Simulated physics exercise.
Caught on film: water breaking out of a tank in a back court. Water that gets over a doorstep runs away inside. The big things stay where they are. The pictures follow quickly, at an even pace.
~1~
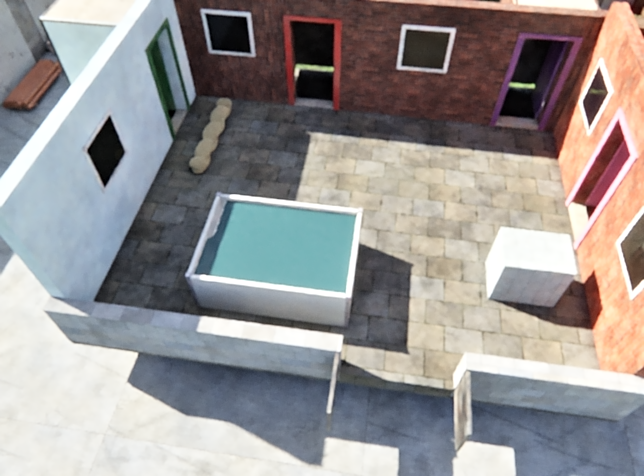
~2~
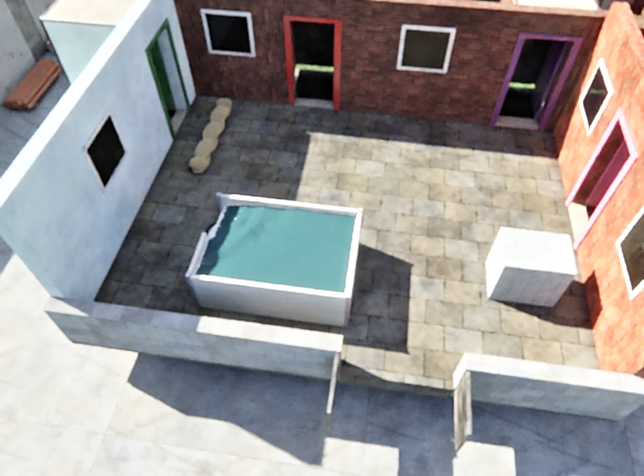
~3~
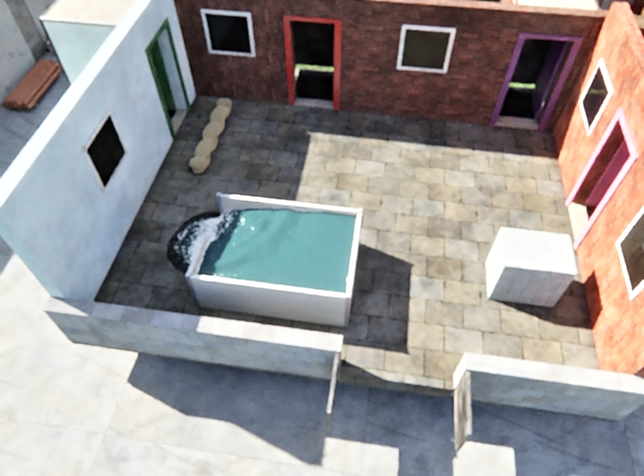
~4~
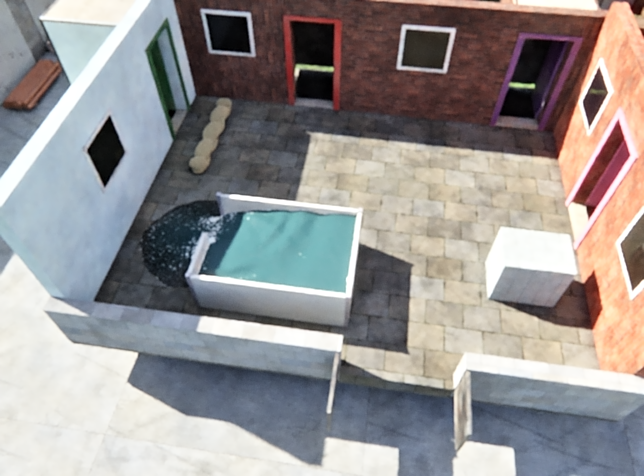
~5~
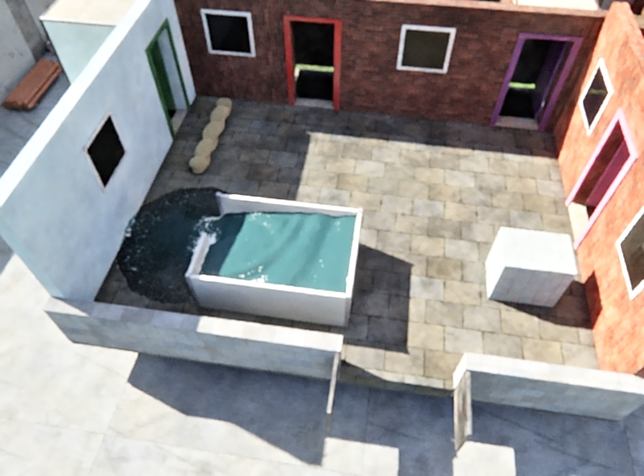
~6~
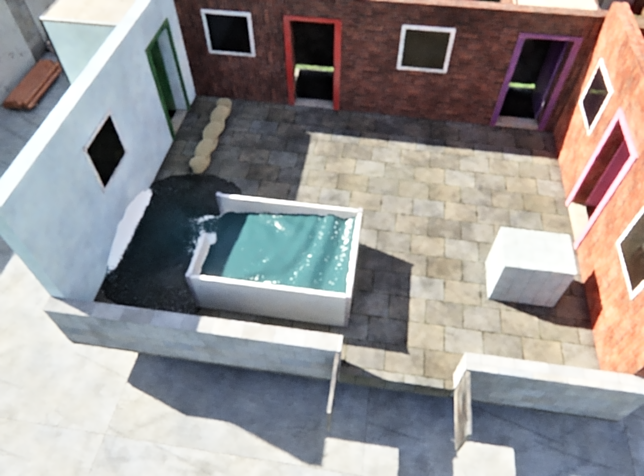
Water pours from the left end of a white tank and spreads across the paving.
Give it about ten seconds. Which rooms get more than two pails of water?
One by one: The pink door holds within the limit; the red door holds within the limit; the green door floods; the purple door holds within the limit.
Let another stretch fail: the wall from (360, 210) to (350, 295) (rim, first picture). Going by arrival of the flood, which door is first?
I say the door marked pink.
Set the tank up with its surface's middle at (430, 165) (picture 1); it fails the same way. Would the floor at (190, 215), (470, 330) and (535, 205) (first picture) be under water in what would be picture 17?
As listed: Flooded, dry, clear.
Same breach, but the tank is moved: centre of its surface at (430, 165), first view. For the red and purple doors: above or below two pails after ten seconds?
One by one: Red door passes that mark; purple door lets less in.
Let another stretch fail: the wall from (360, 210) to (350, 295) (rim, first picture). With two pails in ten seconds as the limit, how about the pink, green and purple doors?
Pink passes that mark; green lets less in; purple is over.
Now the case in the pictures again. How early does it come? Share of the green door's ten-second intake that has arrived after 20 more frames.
I make it 10 per cent.
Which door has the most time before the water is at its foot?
The pink one.
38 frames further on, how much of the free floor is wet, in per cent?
I make it 70 per cent.
A moment on, water covers 15 % of the floor; the pink door not reached, the red door not reached, the green door wet at the sill, nothing in, the purple door not reached.
Next, water covers 20 % of the floor; the pink door not reached, the red door not reached, the green door under two buckets in, the purple door not reached.
Then, water covers 35 % of the floor; the pink door not reached, the red door wet at the sill, nothing in, the green door over two buckets in, the purple door not reached.
Later, water covers 70 % of the floor; the pink door not reached, the red door wet at the sill, nothing in, the green door far over two buckets in, the purple door wet at the sill, nothing in.
In the end, water covers 90 % of the floor; the pink door wet at the sill, nothing in, the red door wet at the sill, nothing in, the green door far over two buckets in, the purple door wet at the sill, nothing in.
